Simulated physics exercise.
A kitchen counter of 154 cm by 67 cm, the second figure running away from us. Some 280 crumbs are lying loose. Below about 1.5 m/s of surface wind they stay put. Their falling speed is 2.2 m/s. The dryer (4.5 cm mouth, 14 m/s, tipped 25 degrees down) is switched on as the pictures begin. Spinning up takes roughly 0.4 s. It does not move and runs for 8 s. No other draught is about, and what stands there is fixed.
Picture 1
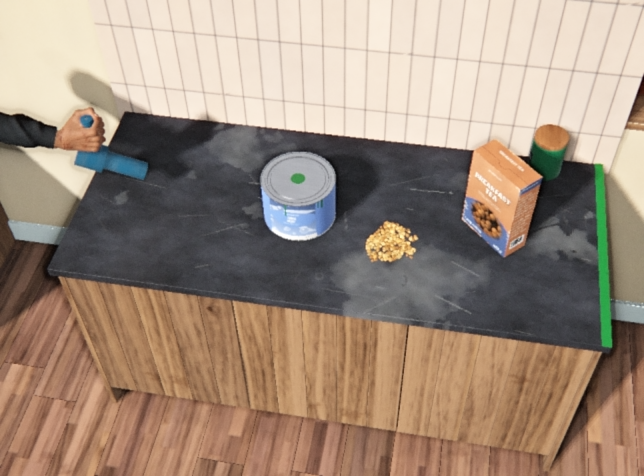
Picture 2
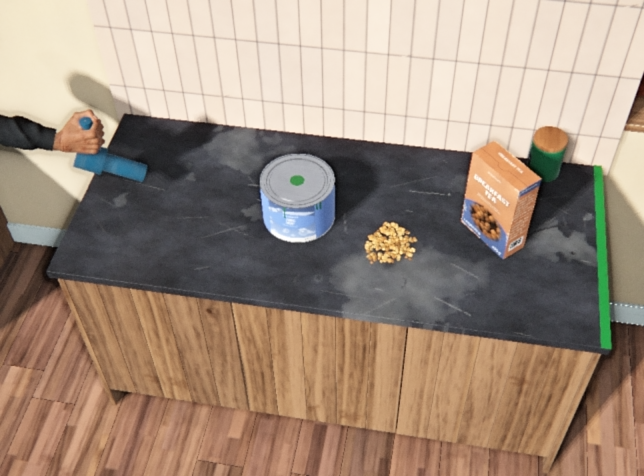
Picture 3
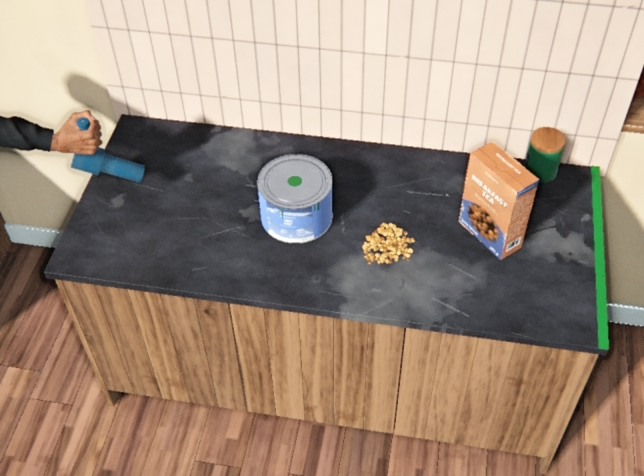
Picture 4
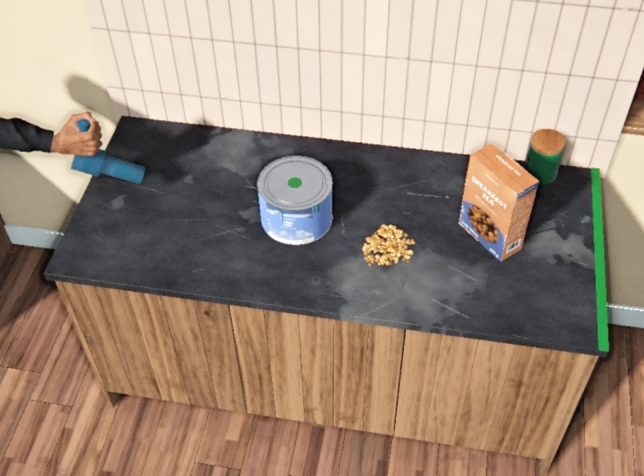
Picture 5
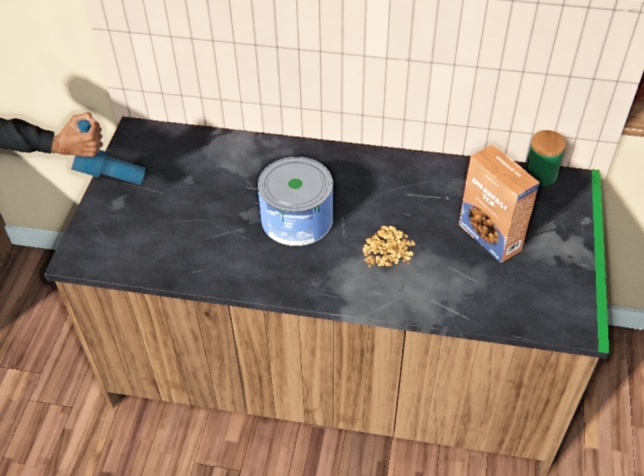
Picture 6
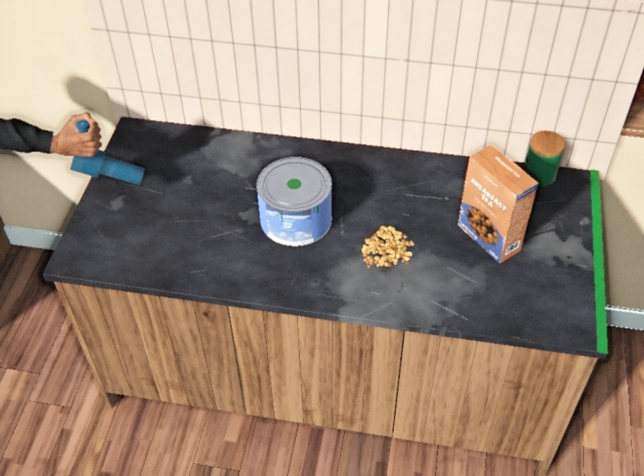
On a dark kitchen counter, a hand holds a blue dryer while the crumbs lie still.
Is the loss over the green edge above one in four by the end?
Answer: No.
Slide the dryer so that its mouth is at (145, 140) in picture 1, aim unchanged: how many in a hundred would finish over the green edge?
It would be near 0 %.
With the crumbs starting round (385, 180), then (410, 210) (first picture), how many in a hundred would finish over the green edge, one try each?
In that order: 60 %, 10 %.
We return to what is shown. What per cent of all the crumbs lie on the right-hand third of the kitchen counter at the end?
Near 0 %.
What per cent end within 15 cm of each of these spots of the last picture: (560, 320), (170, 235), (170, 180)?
In turn about 0 %, 0 %, 0 %.
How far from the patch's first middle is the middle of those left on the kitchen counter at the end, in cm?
About 0 cm.
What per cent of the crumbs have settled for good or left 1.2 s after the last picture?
Near 100 %.
Then, 1.2 s after the last picture, 2 % are on the move or not yet settled, 0 % are over the green edge; the middle of those still in play is near (387, 249).
Then, 2.2 s after the last picture, 2 % are on the move or not yet settled, 0 % are over the green edge; the middle of those still in play is near (387, 249).
Then, 4.0 s after the last picture, 2 % are on the move or not yet settled, 0 % are over the green edge; the middle of those still in play is near (387, 249).
Then, 7.6 s after the last picture, at the end, 0 % are over the green edge; the middle of those still in play is near (387, 249).
